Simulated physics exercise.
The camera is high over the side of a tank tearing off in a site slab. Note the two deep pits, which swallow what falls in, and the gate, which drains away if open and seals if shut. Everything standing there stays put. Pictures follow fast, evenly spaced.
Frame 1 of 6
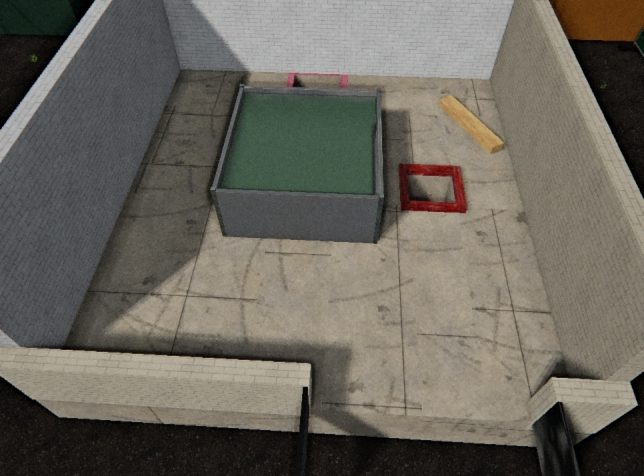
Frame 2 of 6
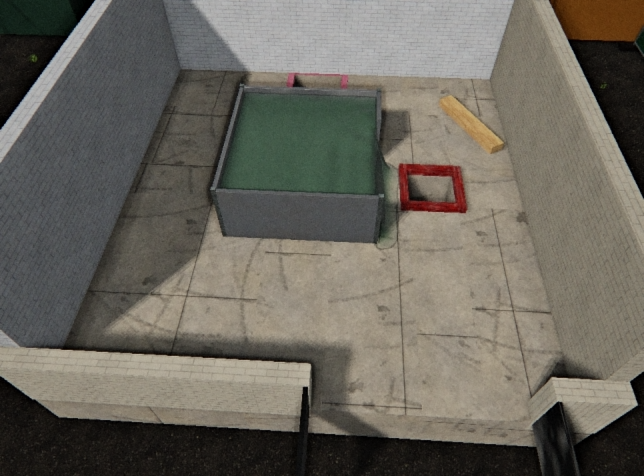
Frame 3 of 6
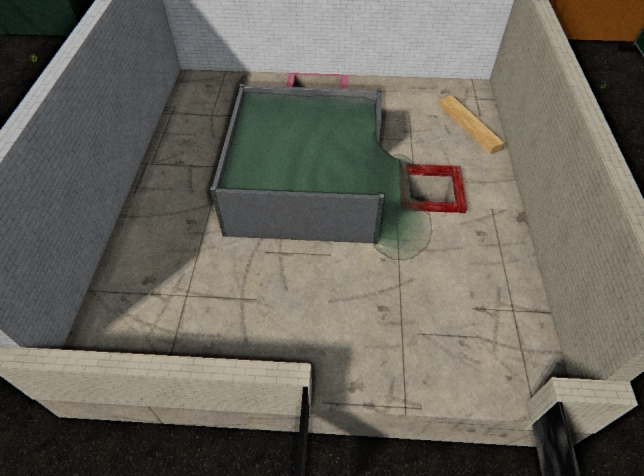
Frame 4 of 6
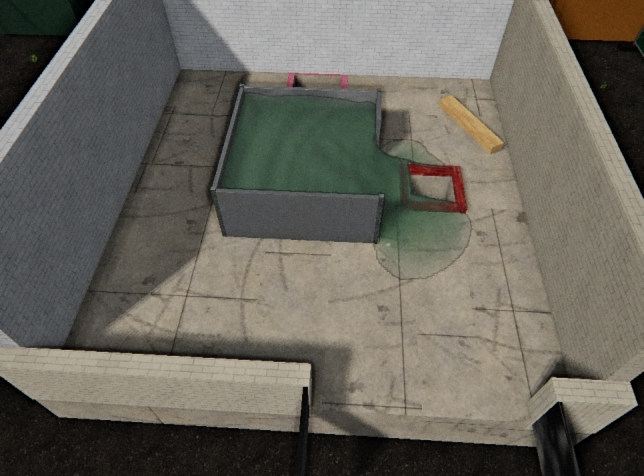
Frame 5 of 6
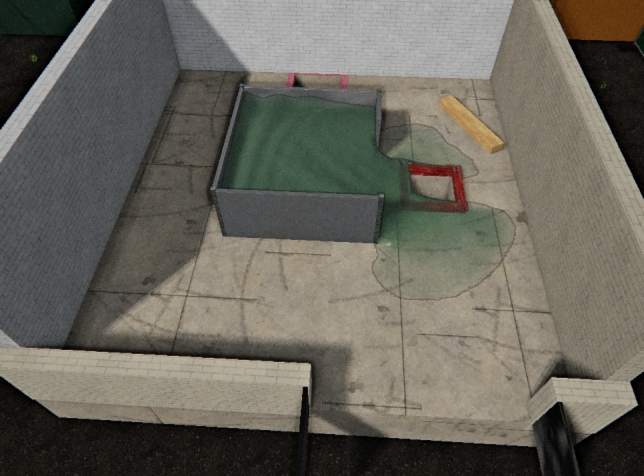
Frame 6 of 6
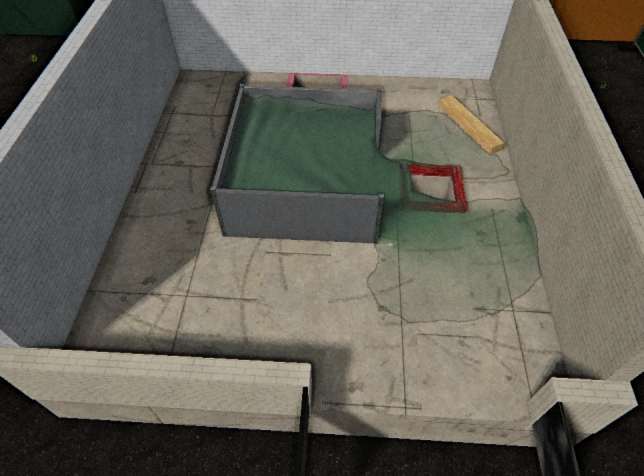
At the start, a gray tank of green water sits still on a walled concrete slab, near a red-edged pit and a wooden beam. Water then breaks out of its right side and spreads around the pit, fanning toward the right wall and foreground, while the level inside lowers slightly.
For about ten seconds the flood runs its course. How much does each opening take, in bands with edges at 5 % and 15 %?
Outcome: Gate: Beyond fifteen per cent; pink pit: Inside five to fifteen per cent; red pit: Beyond fifteen per cent.
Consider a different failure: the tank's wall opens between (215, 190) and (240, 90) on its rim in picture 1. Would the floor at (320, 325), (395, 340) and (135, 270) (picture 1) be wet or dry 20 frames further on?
First point swamped, second point swamped, third point swamped.
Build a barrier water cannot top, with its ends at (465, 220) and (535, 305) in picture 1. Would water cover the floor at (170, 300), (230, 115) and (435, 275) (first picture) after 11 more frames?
Okay, the first comes out left untouched, the next left untouched, and the last soaked.
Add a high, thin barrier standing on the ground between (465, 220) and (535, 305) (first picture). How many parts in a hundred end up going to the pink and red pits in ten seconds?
In per cent: Pink 8, red 30.
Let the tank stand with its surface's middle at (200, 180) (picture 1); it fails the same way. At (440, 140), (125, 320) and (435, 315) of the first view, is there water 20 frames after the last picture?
Well, first one got wet, second one stays dry, third one got wet.
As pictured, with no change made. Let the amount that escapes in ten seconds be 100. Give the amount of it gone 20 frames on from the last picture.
My reading is about 50 per cent.
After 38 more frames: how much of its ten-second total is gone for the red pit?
About 95 per cent.
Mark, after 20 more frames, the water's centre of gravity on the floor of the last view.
My reading is close to (382, 204).
A moment on, water covers 30 % of the floor; the gate 0 %, the pink pit 0 %, the red pit 12 %.
Next, water covers 35 % of the floor; the gate 1 %, the pink pit 0 %, the red pit 19 %.
Then, water covers 45 % of the floor; the gate 7 %, the pink pit 0 %, the red pit 23 %.
Later, water covers 65 % of the floor; the gate 16 %, the pink pit 5 %, the red pit 27 %.
In the end, water covers 80 % of the floor; the gate 23 %, the pink pit 11 %, the red pit 27 %.
